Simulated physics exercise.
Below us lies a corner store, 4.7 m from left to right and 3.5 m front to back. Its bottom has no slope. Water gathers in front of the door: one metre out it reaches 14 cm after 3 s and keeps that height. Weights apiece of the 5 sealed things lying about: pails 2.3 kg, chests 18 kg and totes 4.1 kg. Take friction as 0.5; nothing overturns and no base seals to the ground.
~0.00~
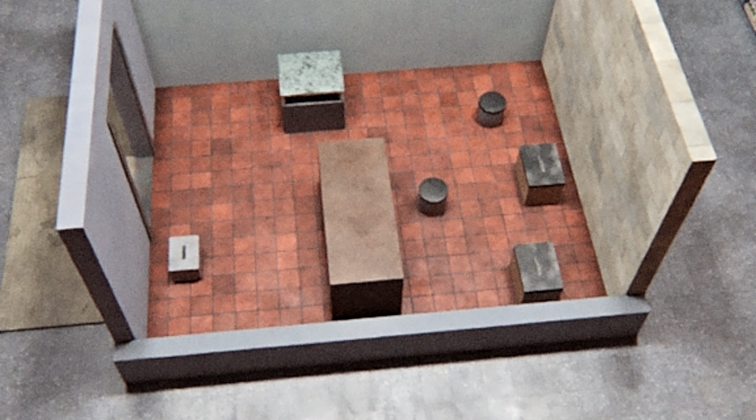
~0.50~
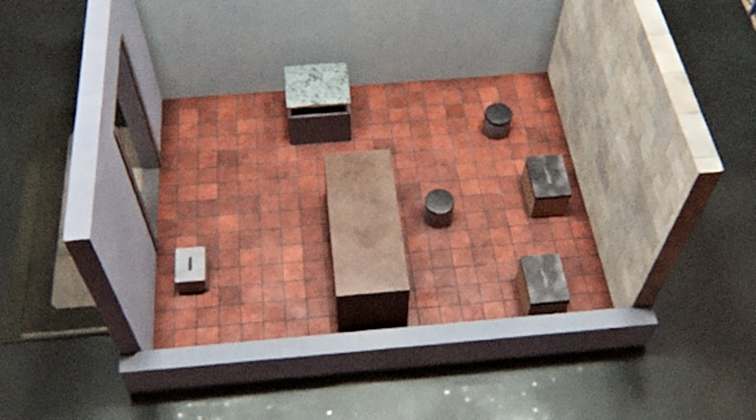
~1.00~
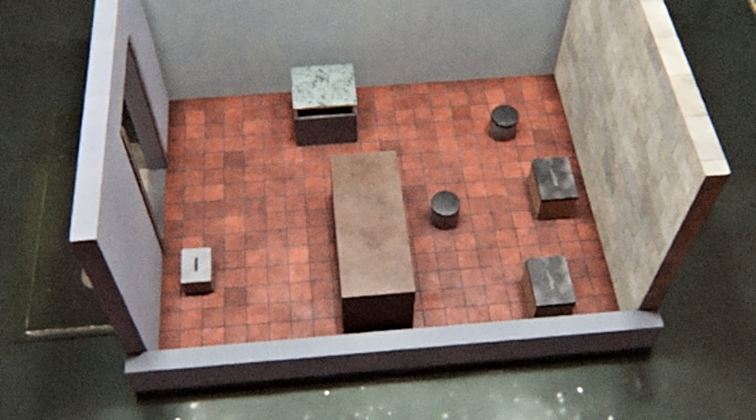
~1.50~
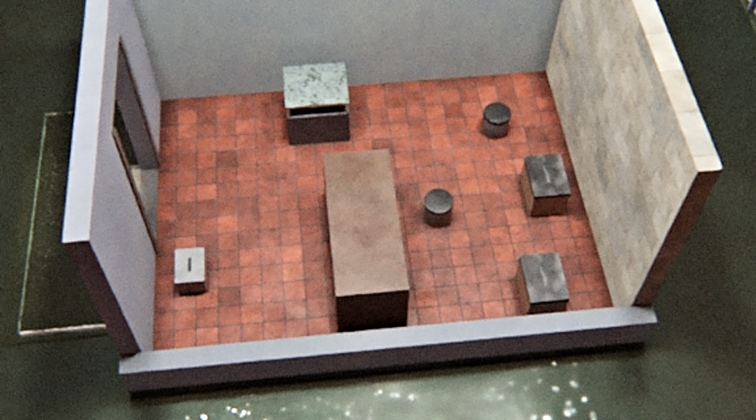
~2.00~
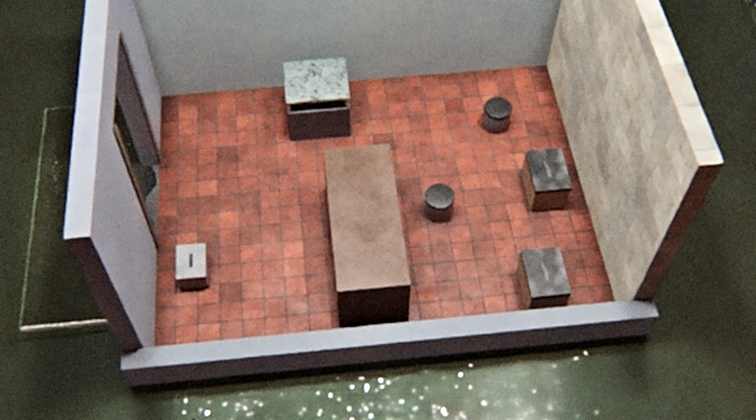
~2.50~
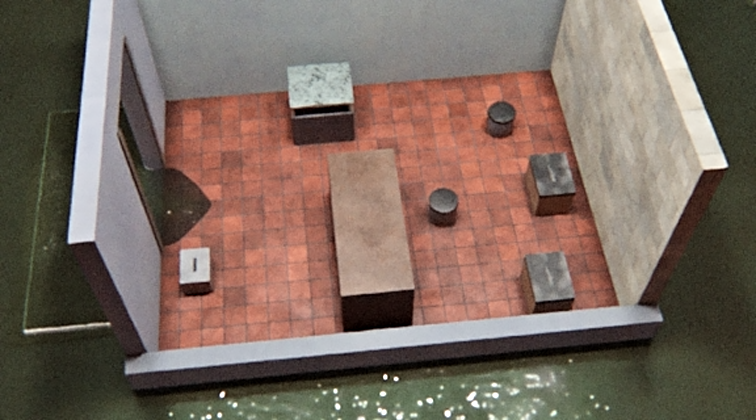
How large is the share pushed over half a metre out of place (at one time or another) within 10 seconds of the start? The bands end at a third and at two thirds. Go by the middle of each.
That comes to under a third.
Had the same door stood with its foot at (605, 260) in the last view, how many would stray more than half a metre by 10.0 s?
Then 2.
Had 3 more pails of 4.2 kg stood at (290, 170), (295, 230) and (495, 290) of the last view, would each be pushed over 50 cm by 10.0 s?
In that order: More, past it, short of it.
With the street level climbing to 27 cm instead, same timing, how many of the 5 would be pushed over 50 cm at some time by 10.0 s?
Then 4.
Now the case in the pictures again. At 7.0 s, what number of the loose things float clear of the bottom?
I count 0.
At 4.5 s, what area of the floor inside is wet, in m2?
About 5.0 m2.
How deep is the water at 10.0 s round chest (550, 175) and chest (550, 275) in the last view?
About 3 and 3 cm.
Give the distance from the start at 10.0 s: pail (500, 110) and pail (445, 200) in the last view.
In turn: 10 cm, 0 cm.
After 3.5 s 0 of 5 are over 50 cm from their spots; 0 afloat.
After 4.5 s 0 of 5 are over 50 cm from their spots; 0 afloat.
After 7.0 s 0 of 5 are over 50 cm from their spots; 0 afloat.
After 10.0 s 0 of 5 are over 50 cm from their spots, and 0 have been at some point; 2 afloat.
